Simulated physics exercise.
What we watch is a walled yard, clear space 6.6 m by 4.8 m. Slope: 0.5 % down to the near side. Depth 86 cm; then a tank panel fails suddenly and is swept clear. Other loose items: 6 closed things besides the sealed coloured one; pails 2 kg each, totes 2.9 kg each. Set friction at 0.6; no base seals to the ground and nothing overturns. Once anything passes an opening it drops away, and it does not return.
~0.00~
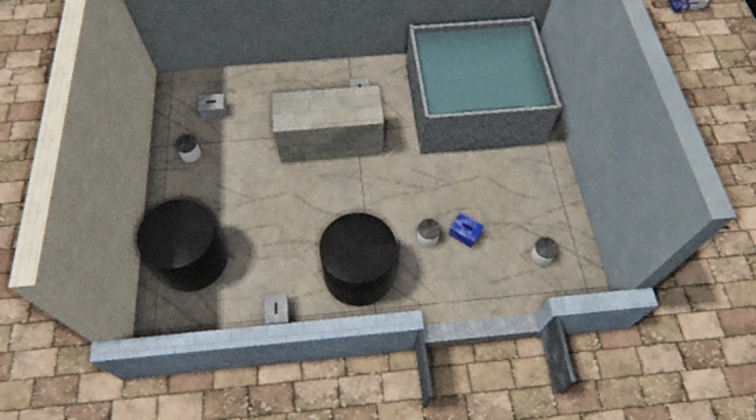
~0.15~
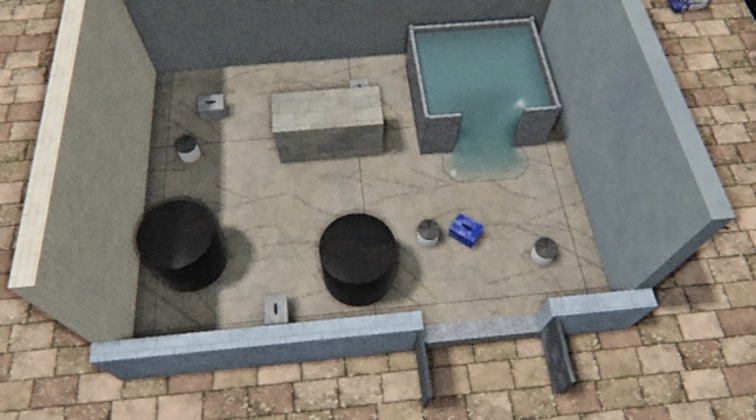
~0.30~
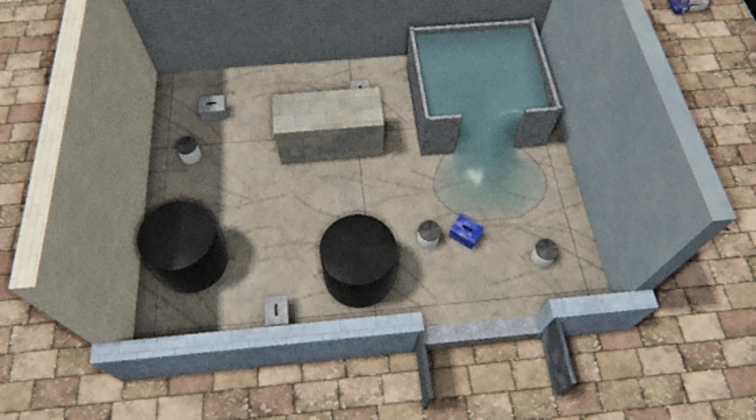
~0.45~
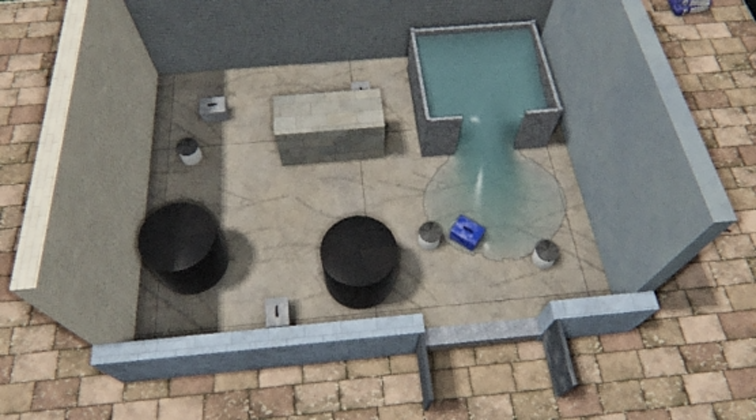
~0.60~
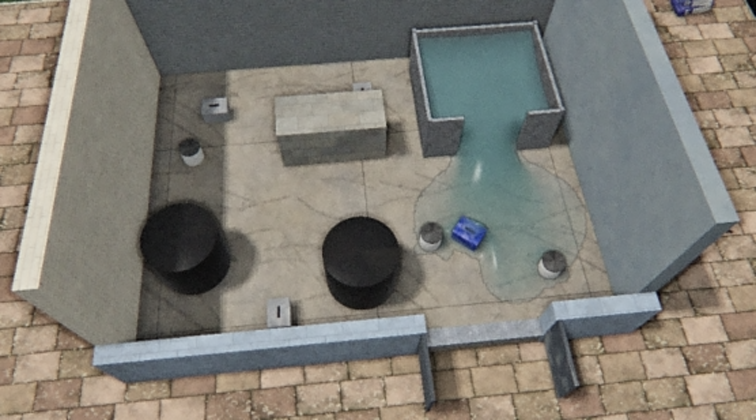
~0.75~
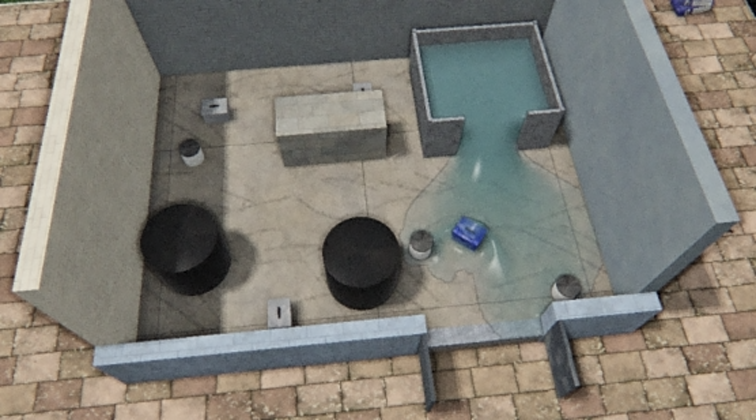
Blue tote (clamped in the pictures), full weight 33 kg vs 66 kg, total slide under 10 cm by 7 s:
Higher needed.
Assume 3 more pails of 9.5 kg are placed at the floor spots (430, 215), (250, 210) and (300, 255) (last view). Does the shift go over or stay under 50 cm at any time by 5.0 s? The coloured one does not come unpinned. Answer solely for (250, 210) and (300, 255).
So the first one stays inside and the second one stays inside.
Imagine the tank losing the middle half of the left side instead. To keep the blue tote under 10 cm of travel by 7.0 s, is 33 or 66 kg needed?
Result: Lesser mass sufficient.
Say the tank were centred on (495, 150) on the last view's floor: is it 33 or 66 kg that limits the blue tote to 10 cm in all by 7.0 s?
Result, then: Heavier one only.
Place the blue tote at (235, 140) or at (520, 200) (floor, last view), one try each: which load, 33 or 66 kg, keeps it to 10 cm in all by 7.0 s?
At the first place the small mass does it, and at the second you need the bigger mass.
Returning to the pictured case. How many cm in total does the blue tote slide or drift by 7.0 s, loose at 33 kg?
Total path: Approx. 200 cm.
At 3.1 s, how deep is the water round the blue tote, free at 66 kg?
Depth: Approx. 10 cm.
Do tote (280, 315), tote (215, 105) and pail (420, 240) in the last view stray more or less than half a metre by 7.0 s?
First one too far, second not that far, third too far.
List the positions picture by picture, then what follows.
In the first picture, the blue tote at (467, 227) rests on the ground; water covers 3.2 m2; 0 of 7 have shifted.
In the second picture, the blue tote at (467, 227), on the bottom; 3.9 m2 under water; 0 of 7 have shifted.
In the third picture, the blue tote at (467, 228) rests on the ground; water covers 4.9 m2; 0 of 7 have shifted.
In the fourth picture, the blue tote at (468, 230), on the bottom; water covers 6.1 m2; 0 of 7 have shifted.
In the fifth picture, the blue tote at (470, 231), on the bottom; water covers 7.3 m2; 1 of 7 have shifted.
In the sixth picture, the blue tote at (470, 231) rests on the ground; water covers 8.9 m2; 2 of 7 have shifted.
After 1.4 s the blue tote would be 87 cm from its start with 33 kg and 0 cm from its start with 66 kg; 14 cm of water round it then.
After 3.1 s the blue tote would be gone out with 33 kg and 0 cm from its start with 66 kg; 10 cm of water round it then.
After 4.9 s the blue tote would be gone out with 33 kg and 0 cm from its start with 66 kg; 11 cm of water round it then.
After 7.0 s the blue tote would be gone out with 33 kg and 0 cm from its start with 66 kg; 8 cm of water round it then.
